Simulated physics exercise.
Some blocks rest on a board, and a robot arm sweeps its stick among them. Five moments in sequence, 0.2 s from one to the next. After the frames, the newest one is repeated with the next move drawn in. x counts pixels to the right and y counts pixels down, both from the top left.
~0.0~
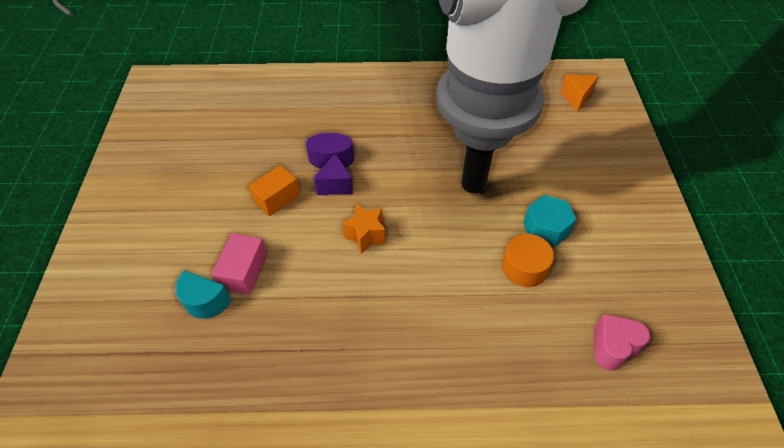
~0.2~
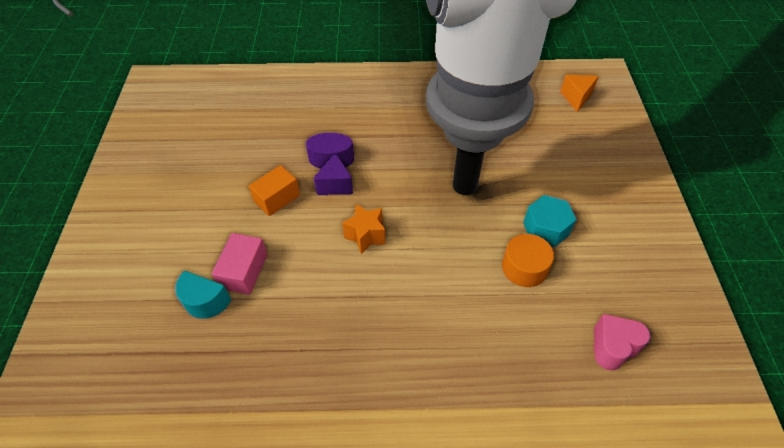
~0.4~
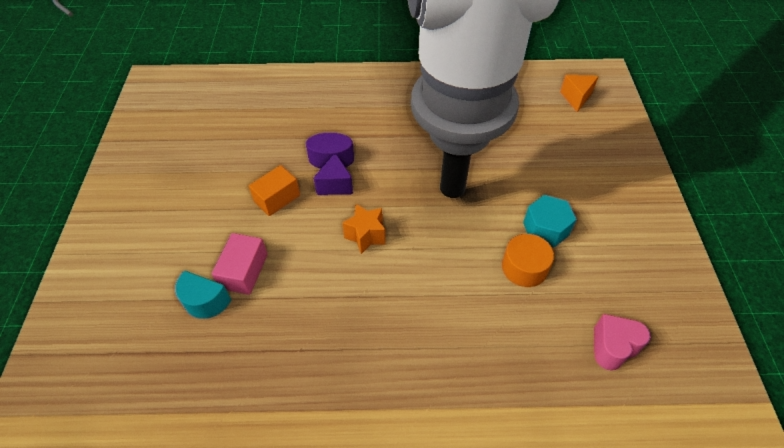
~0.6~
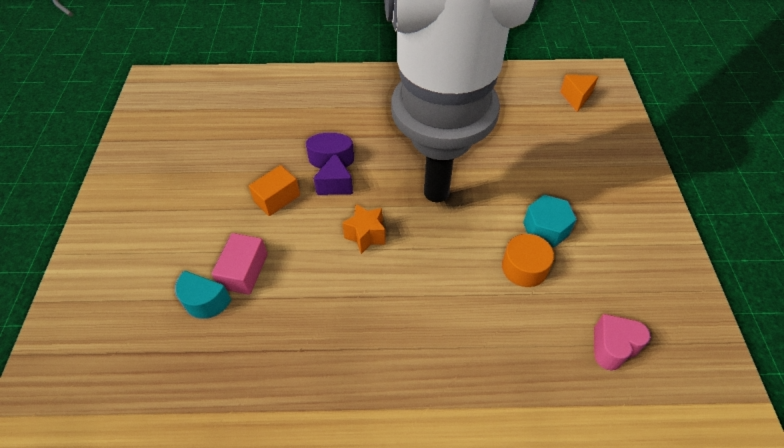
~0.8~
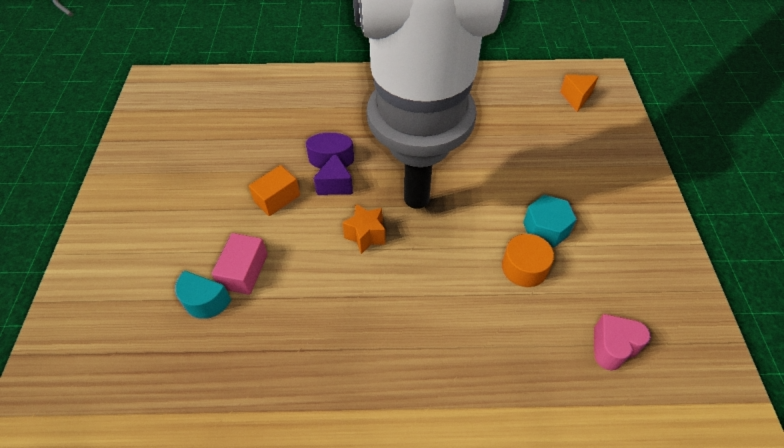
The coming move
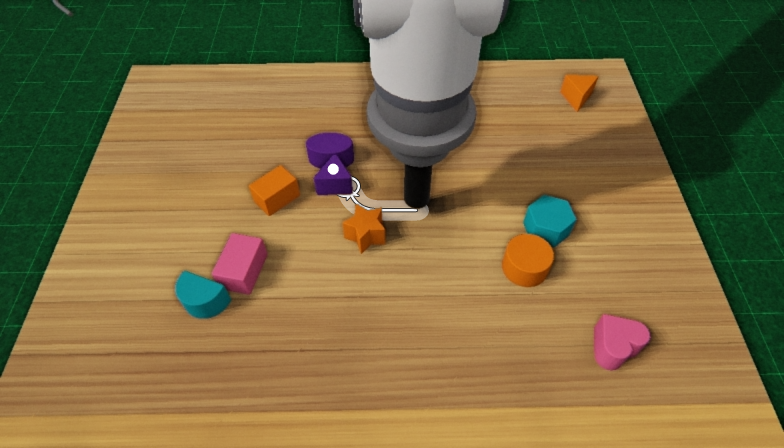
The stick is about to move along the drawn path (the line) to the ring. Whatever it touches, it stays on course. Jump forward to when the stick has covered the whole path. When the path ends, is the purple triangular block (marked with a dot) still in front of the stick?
Going by the path, yes.
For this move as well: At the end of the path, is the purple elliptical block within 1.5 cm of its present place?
It seems so.
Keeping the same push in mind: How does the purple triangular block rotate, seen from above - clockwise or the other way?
It ends up turned anticlockwise.
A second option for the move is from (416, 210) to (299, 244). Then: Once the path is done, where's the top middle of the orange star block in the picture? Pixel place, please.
If I read the scene right, the answer is (324, 244).
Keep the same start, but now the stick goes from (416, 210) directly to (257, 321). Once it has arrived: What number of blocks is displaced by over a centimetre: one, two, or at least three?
The count will be 1.
The line goes from (416, 210) through (387, 210) and (360, 205) to (347, 187); the dot is on the purple triangular block.
What follows on the original path. Halfway along, stick at (372, 199); nothing pushed yet.
At the end, stick at (345, 175); purple elliptical block at (325, 137), turned 15° clockwise; purple triangular block at (320, 160), turned 30° anticlockwise; orange star block unmoved.
